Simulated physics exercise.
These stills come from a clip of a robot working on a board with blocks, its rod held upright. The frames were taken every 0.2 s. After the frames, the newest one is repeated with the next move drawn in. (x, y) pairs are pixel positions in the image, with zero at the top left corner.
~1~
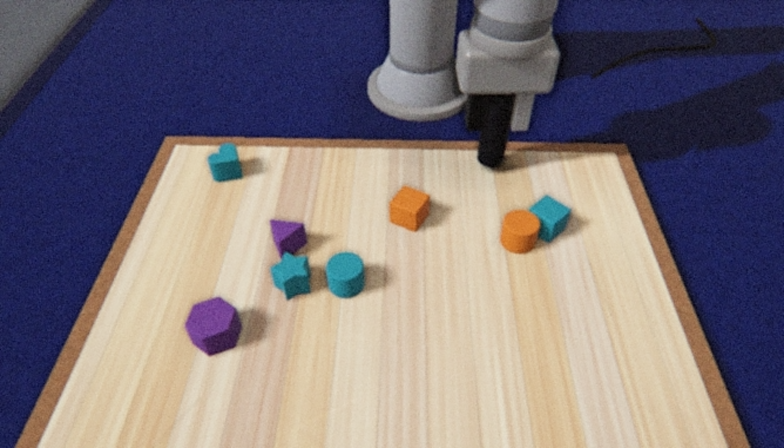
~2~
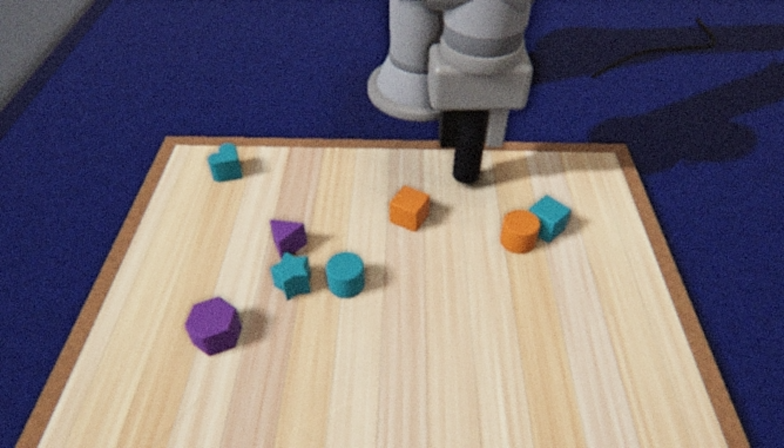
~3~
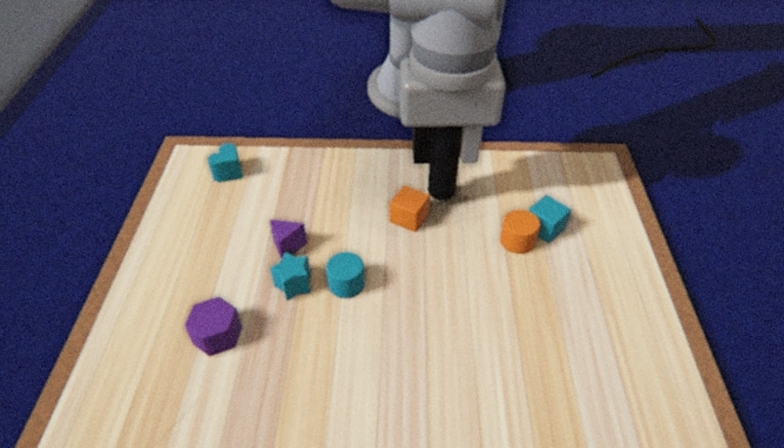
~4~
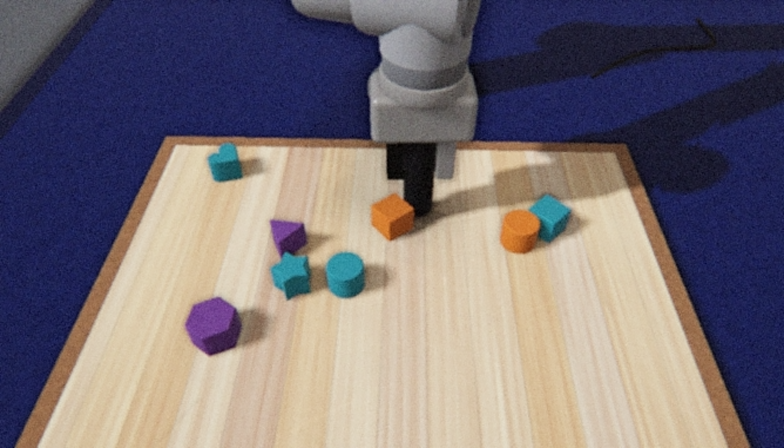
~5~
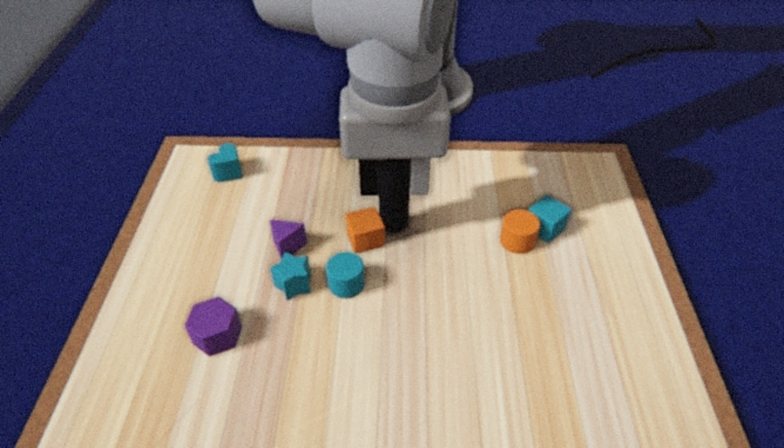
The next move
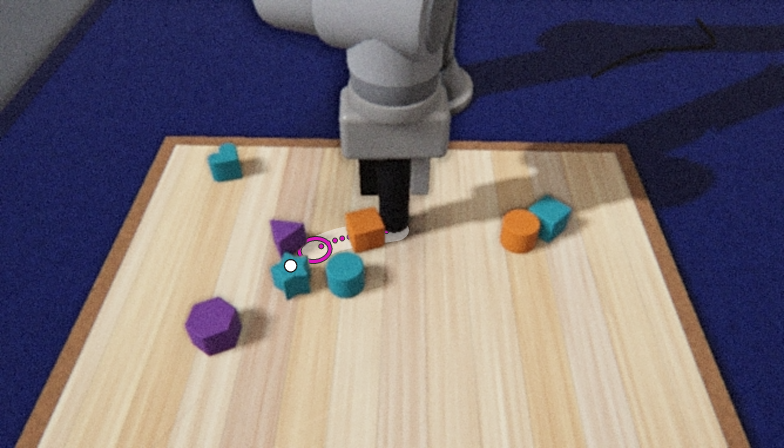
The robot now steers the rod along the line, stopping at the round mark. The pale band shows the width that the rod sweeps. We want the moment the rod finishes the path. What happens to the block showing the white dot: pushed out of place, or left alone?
Moved away.
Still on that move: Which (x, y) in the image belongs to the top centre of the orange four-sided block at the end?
Its top middle will sit at (292, 252).
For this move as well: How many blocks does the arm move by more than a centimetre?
Count: 2.
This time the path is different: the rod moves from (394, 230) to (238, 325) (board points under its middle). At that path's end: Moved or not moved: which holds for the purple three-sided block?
If the rod follows that path, the purple three-sided block ends up shifted.
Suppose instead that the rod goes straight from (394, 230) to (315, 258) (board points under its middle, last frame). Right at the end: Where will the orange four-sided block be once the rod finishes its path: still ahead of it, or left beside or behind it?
Expect to find it ahead of the rod.
Drawn move, from (394, 230) over (353, 236) to (315, 250); the dot is on the turquoise star block.
What follows on the original path. Halfway along, rod (352, 229); orange four-sided block (326, 232), turned 30° anticlockwise.
At the end, rod (314, 242); purple three-sided block (281, 227); turquoise star block (279, 278); turquoise circle still; orange four-sided block (292, 252), turned 55° anticlockwise.
